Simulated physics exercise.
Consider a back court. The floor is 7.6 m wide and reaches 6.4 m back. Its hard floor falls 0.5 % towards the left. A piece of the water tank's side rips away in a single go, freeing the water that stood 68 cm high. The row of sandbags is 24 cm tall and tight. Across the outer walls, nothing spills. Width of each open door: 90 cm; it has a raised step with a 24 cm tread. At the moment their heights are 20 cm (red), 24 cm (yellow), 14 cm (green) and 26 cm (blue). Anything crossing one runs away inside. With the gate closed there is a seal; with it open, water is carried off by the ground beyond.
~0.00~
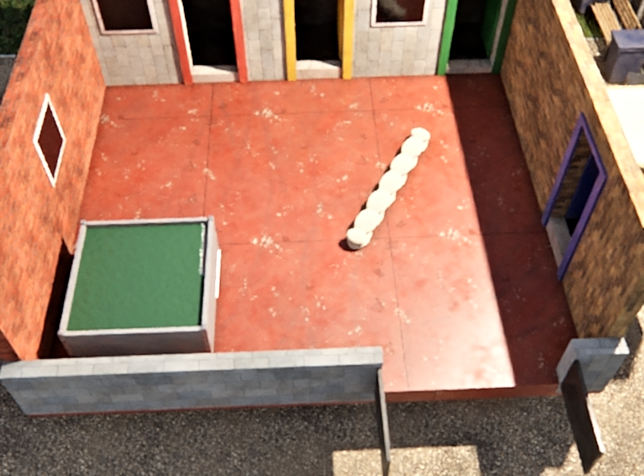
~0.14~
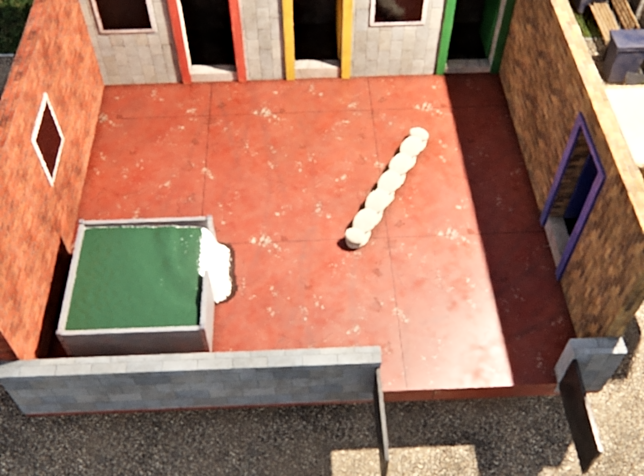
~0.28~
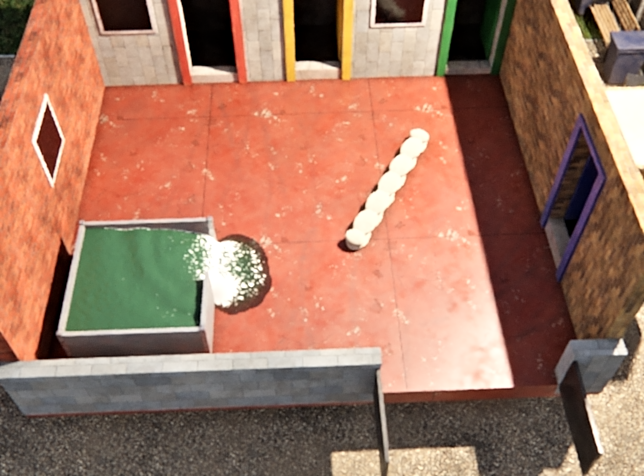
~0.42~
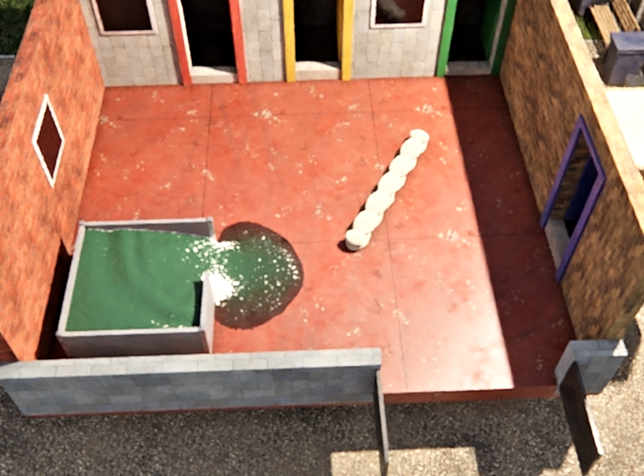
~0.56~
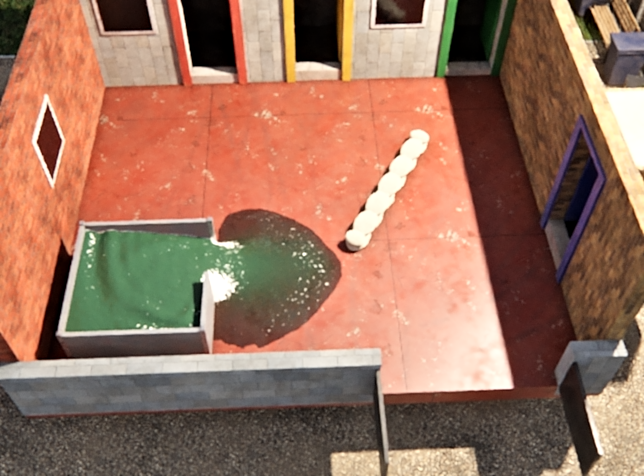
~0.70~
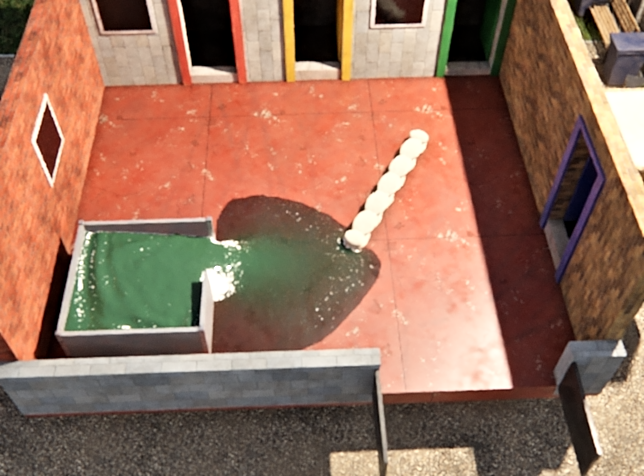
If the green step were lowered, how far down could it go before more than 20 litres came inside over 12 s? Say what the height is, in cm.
Down to about 6.5 cm.
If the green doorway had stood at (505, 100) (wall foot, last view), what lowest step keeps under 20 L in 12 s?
Close to 8.0 cm at the least.
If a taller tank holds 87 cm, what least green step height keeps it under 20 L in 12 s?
The step would need to be some 10.0 cm high.
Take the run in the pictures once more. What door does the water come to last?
Answer: Red.
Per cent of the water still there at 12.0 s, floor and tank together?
About 76 per cent.
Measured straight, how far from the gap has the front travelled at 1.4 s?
The front is some 4.6 m out.
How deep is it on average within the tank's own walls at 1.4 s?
Roughly 47 cm on average.
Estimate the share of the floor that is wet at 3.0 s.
Roughly 45 percent of the floor is wet.
After 1.4 s water covers 25 % of the floor, deepest (39 cm) near (217, 268); it has not reached the green door.
After 3.0 s water covers 45 % of the floor, deepest (28 cm) near (583, 369); 9 cm at the green door, 0 litres in over its 14 cm step.
After 12.0 s water covers 90 % of the floor, deepest (7 cm) near (353, 378); 5 cm at the green door, 0 litres in over its 14 cm step.
At the green door as built, the water arrived by 2.8 s and peaked near 10 cm at 6.6 s.
With a step of 5.5 cm, 32 litres would have come in within the 12 s; with 7.5 cm, 12 litres. So under 20 litres takes about 6.5 cm.
